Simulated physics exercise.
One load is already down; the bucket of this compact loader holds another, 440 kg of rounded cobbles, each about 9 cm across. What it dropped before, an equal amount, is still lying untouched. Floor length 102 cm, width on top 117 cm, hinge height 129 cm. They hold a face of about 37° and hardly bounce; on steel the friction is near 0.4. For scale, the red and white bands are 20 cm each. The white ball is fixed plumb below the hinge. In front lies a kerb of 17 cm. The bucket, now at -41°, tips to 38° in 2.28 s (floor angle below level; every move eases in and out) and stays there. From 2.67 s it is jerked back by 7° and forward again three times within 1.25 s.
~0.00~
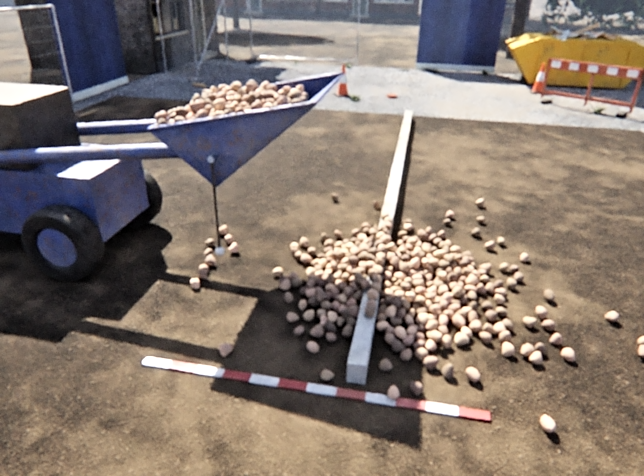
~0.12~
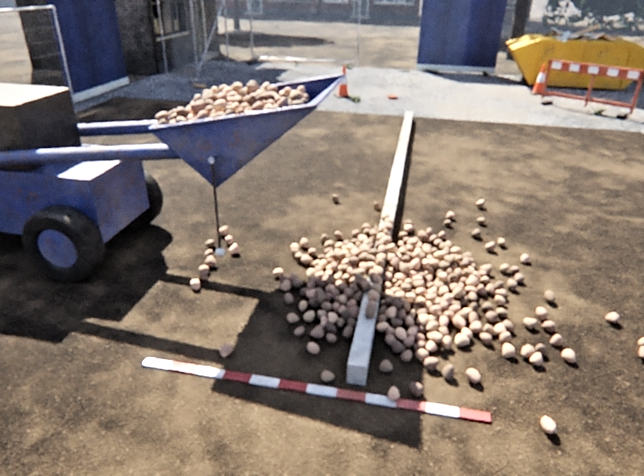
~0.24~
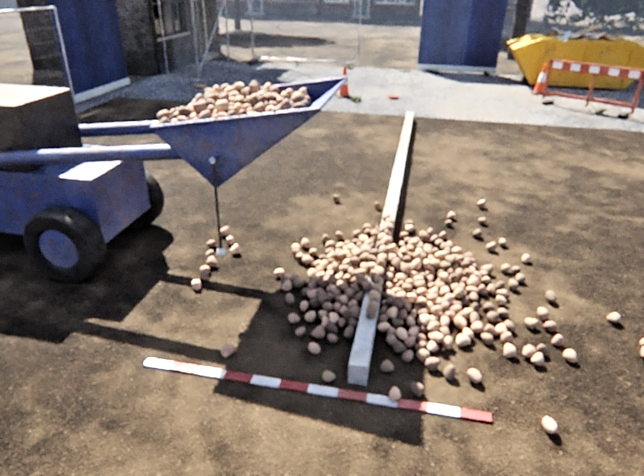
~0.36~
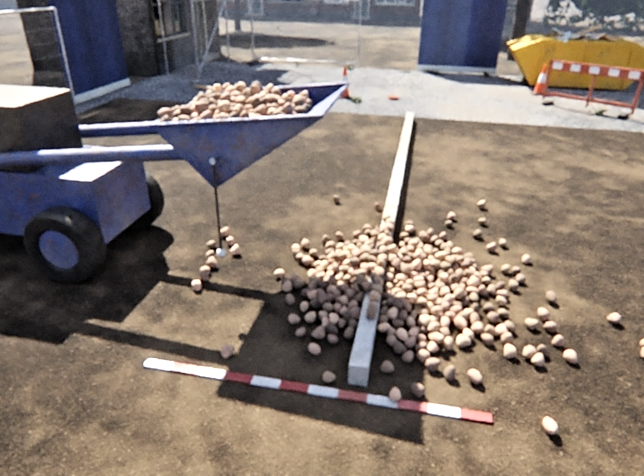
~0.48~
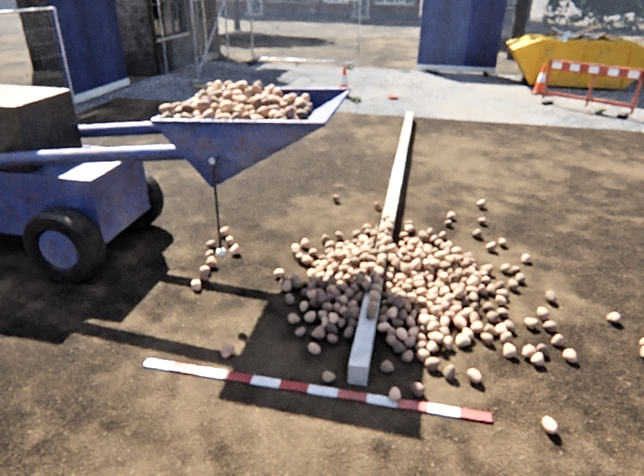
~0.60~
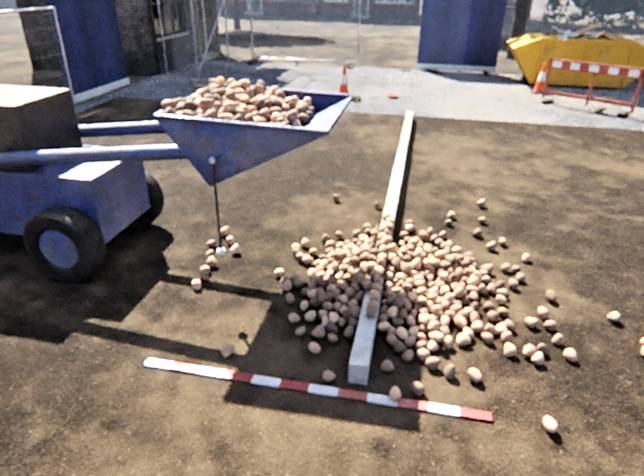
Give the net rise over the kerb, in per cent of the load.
Close to 17 parts in a hundred.
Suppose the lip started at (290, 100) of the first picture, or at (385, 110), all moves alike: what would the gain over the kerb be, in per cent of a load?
About 5 and 90 per cent.
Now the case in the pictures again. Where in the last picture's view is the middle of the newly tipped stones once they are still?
Near (345, 264).
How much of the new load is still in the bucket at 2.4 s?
About 25 per cent.
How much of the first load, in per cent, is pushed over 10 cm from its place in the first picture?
About 10 per cent.
After 1.7 s the floor is at 26°; in per cent of one load, 99 in the bucket, 42 on this side of the kerb, 62 over the kerb; the foremost stones are at (581, 320).
After 2.4 s the floor is at 38°; in per cent of one load, 26 in the bucket, 113 on this side of the kerb, 64 over the kerb; the foremost stones are at (581, 320).
After 4.4 s the floor is at 38°; in per cent of one load, 0 in the bucket, 124 on this side of the kerb, 79 over the kerb; the foremost stones are at (581, 320).
After 7.1 s the floor is at 38°; in per cent of one load, 0 in the bucket, 124 on this side of the kerb, 79 over the kerb; the foremost stones are at (581, 320). Net gain over the kerb, 17.
